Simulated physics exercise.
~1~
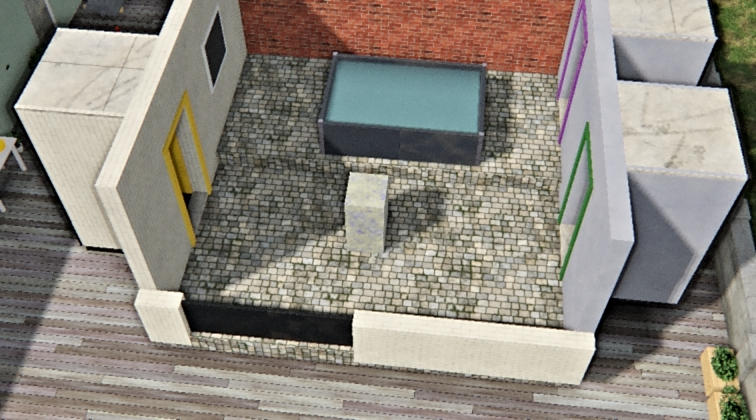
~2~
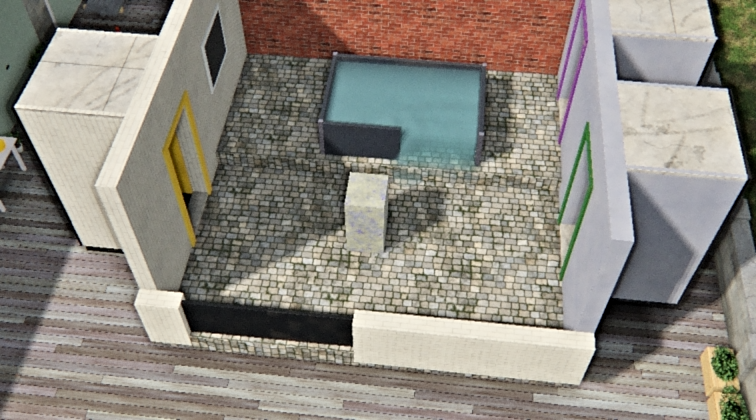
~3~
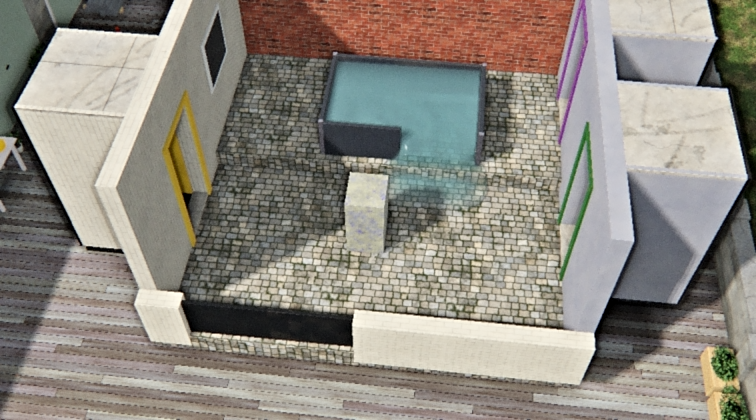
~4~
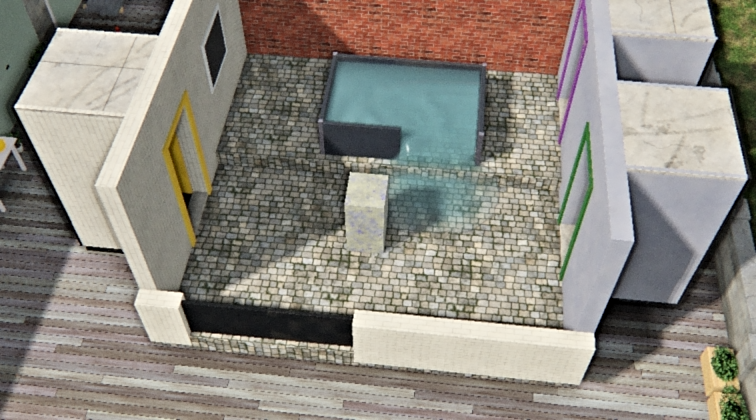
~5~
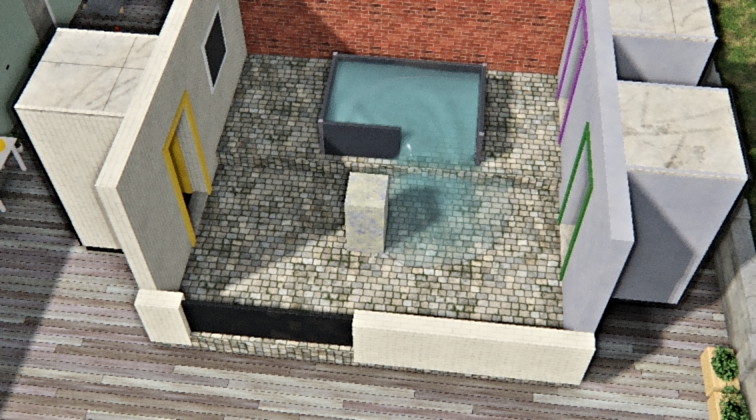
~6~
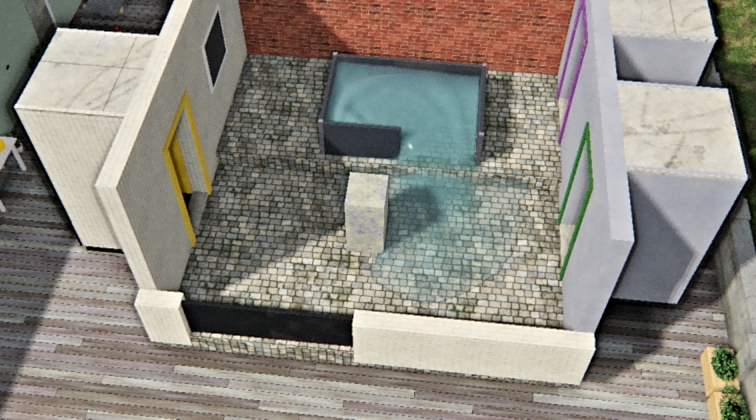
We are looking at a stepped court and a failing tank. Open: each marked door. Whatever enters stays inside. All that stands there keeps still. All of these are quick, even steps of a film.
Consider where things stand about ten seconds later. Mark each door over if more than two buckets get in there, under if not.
Purple door: Under, yellow door: Over, green door: Over.
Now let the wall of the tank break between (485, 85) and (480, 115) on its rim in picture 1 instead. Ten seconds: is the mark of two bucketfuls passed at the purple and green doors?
Purple: Exceeds it; green: Falls short.
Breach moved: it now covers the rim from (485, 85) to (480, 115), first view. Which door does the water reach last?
My pick: The door marked yellow.
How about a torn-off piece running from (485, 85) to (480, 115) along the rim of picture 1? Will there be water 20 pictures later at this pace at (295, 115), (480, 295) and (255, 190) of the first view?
So that's left bare for the first, waterlogged for the second and left bare for the third.
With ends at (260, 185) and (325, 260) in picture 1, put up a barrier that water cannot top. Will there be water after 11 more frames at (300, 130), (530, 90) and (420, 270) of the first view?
Reading the points as listed, I get left untouched, then left untouched, then deluged.
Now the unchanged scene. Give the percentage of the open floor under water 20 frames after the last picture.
That works out to some 55 in a hundred.
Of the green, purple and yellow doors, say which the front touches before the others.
The one in green.
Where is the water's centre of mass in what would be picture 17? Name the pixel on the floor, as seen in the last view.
(422, 208).
A moment on, water covers 35 % of the floor; the purple door not reached, the yellow door not reached, the green door not reached.
Next, water covers 40 % of the floor; the purple door not reached, the yellow door not reached, the green door under two buckets in.
Then, water covers 55 % of the floor; the purple door not reached, the yellow door wet at the sill, nothing in, the green door over two buckets in.
Later, water covers 65 % of the floor; the purple door not reached, the yellow door over two buckets in, the green door over two buckets in.
In the end, water covers 65 % of the floor; the purple door not reached, the yellow door far over two buckets in, the green door far over two buckets in.
